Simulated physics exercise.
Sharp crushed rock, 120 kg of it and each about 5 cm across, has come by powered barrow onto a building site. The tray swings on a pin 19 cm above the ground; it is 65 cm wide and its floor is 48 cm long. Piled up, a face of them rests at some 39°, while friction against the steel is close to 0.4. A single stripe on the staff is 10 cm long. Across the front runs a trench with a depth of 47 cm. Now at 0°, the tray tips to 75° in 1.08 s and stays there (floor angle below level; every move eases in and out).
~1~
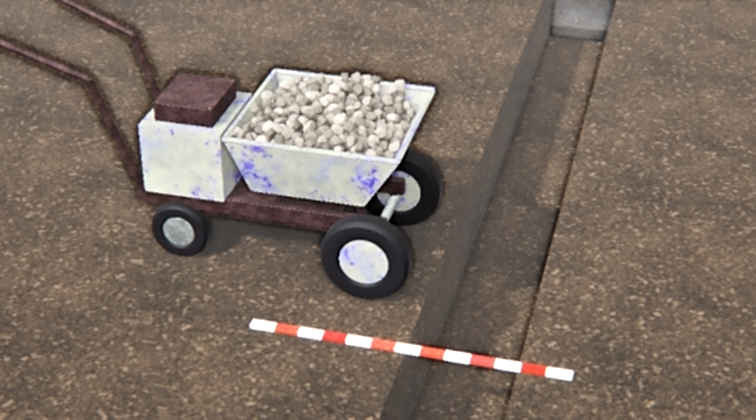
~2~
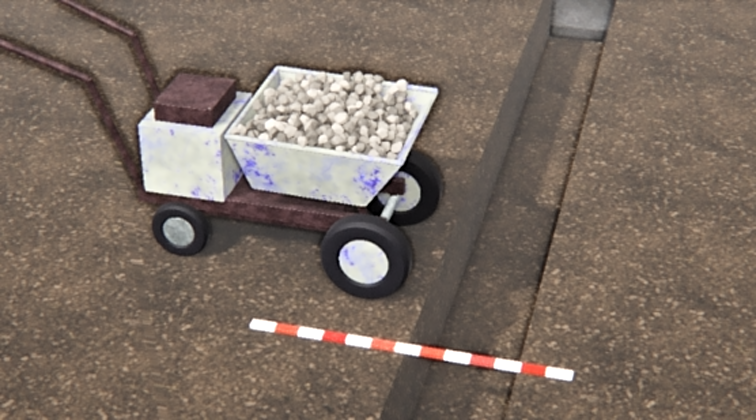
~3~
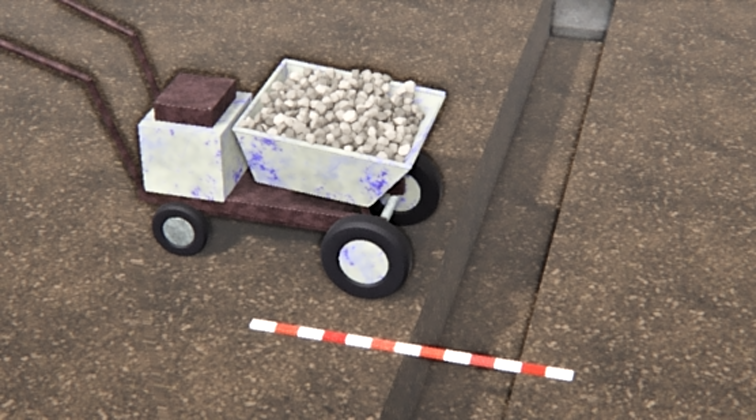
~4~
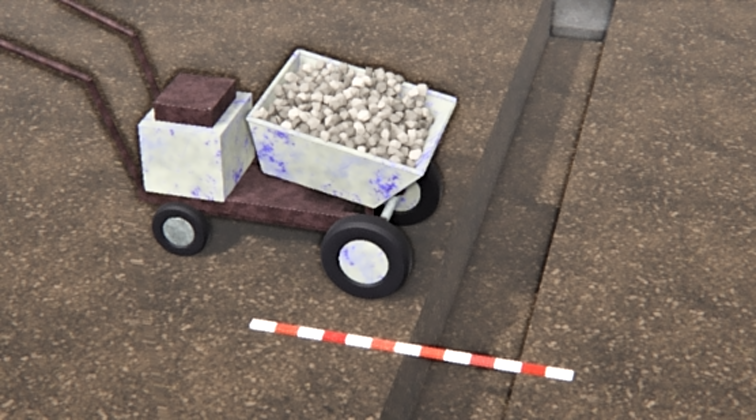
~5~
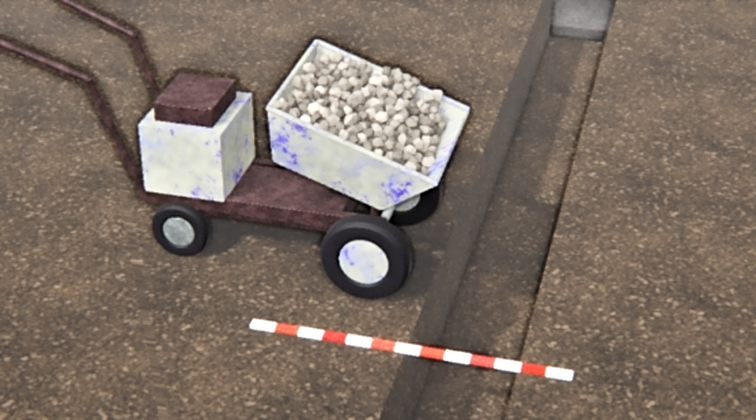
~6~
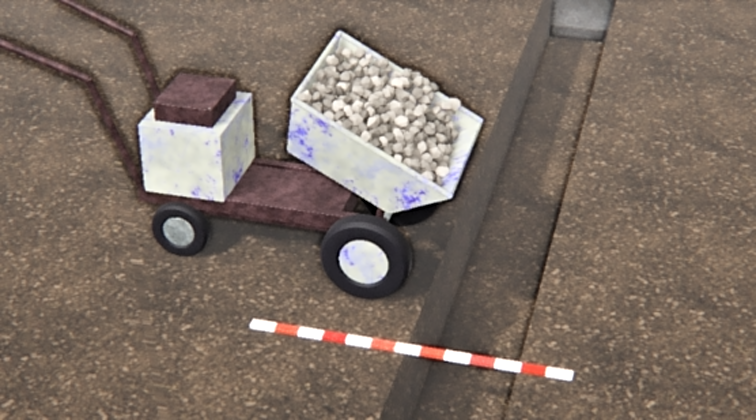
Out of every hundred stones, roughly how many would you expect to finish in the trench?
Close to 66 in every hundred.
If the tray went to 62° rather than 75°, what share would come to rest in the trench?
The trench would hold about 25% of it.
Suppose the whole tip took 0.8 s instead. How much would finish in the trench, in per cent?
It would be near 55 percent.
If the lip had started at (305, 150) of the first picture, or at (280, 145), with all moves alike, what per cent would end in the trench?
That gives roughly 75 per cent and roughly 50 per cent.
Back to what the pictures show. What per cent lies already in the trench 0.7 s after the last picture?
About 20%.
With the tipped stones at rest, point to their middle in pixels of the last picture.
The resting stones are centred at roughly (515, 348).
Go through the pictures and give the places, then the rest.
Lip at (398, 162), floor tilted 0°, highest stones at (349, 84), in the first frame.
Lip at (401, 164), floor tilted 1°, highest stones at (347, 84), in the second frame.
The tray is at 6°, its lip at (409, 167); the top of the load is at (333, 83), in the third frame.
Lip at (422, 174), floor tilted 12°, highest stones at (321, 81), in the fourth frame.
The tray is at 19°, its lip at (436, 184); the top of the load is at (326, 73), in the fifth frame.
The tray is at 28°, its lip at (451, 197); the top of the load is at (336, 65), in the sixth frame.
Then, 0.4 s after the last picture the floor is at 63°, 99 % in the tray, 1 % in the trench; the foremost stones are at (511, 223).
Then, 0.7 s after the last picture the floor is at 75°, 63 % in the tray, 22 % in the trench, 15 % past the trench; the foremost stones are at (617, 296).
Then, 1.1 s after the last picture the floor is at 75°, 38 % in the tray, 38 % in the trench, 23 % past the trench; the foremost stones are at (688, 289).
Then, 3.0 s after the last picture the floor is at 75°, 12 % in the tray, 66 % in the trench, 23 % past the trench; the foremost stones are at (700, 290).
